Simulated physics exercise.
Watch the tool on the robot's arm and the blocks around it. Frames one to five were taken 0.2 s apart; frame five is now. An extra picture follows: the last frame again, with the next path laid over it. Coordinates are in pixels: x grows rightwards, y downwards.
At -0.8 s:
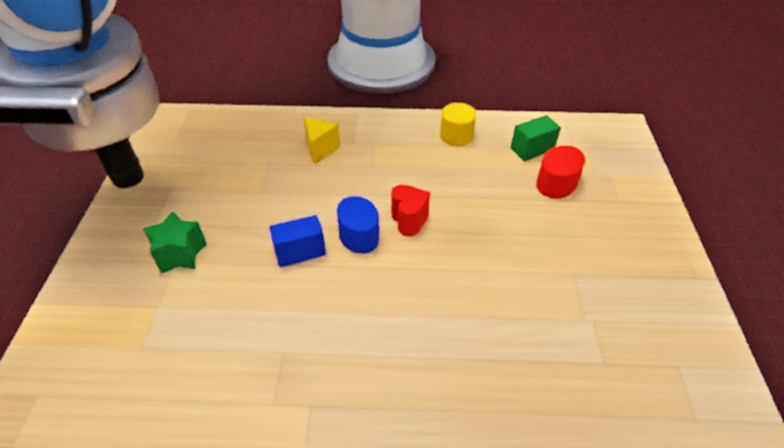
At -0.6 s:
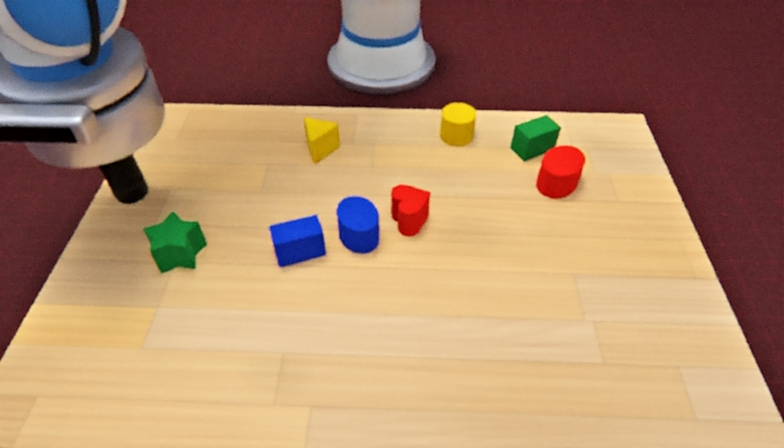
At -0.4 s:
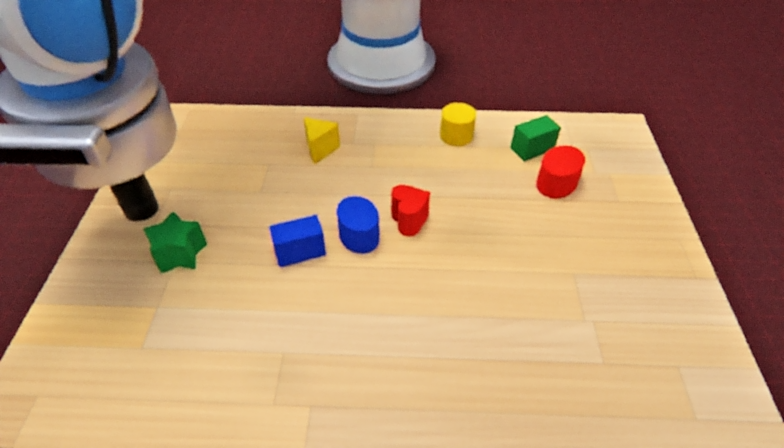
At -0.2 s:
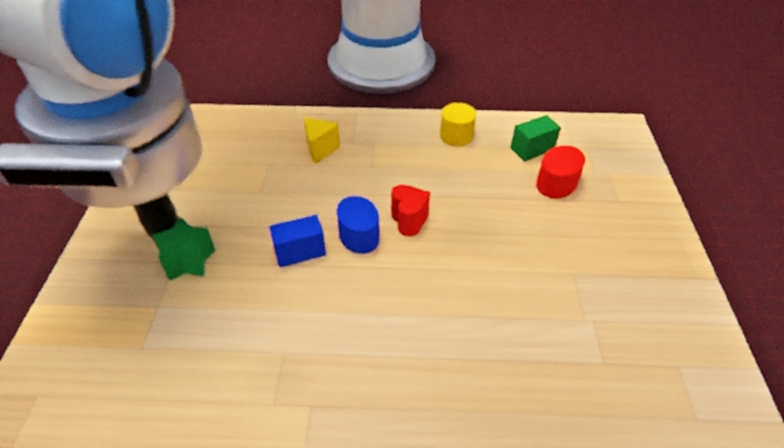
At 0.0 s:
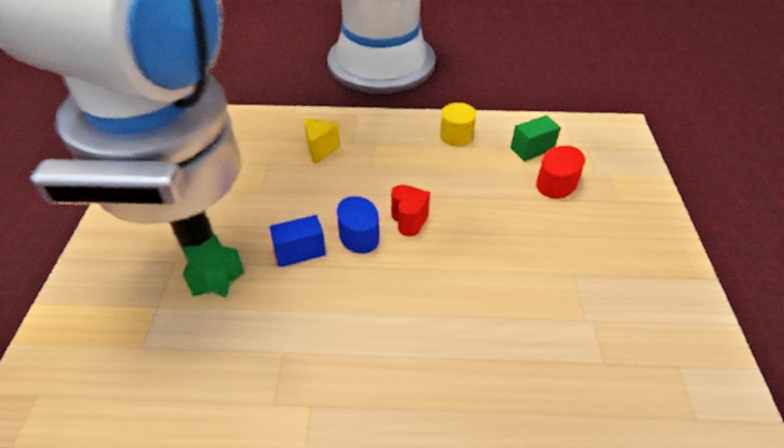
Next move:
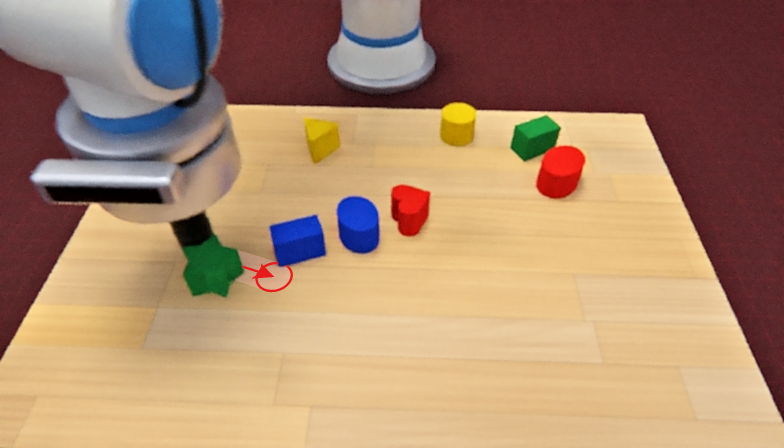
Robot arm lowering its black-tipped tool toward a green star block, then pushing it a short way right and toward the viewer.
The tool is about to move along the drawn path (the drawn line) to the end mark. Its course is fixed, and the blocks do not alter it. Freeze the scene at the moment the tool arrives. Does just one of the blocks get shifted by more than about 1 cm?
Short answer: Yes.
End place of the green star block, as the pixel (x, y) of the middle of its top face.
The middle of the upper face of the green star block will lie at about (236, 279) in the picture.
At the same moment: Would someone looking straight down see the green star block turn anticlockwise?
Short answer: No.
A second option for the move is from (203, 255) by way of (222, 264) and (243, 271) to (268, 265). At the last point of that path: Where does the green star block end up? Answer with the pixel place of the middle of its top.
Located at (235, 279).
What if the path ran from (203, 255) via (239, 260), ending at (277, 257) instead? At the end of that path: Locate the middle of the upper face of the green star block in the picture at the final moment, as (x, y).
It comes to (227, 267).
The drawn path runs straight from (203, 255) to (274, 277).
The first path, step by step. Halfway along, tool at (235, 252); green star block at (227, 273), turned 30° clockwise.
At the end, tool at (271, 263); green star block at (236, 279), turned 65° clockwise; blue rectangle at (302, 228), turned 15° anticlockwise; blue oval not moved.
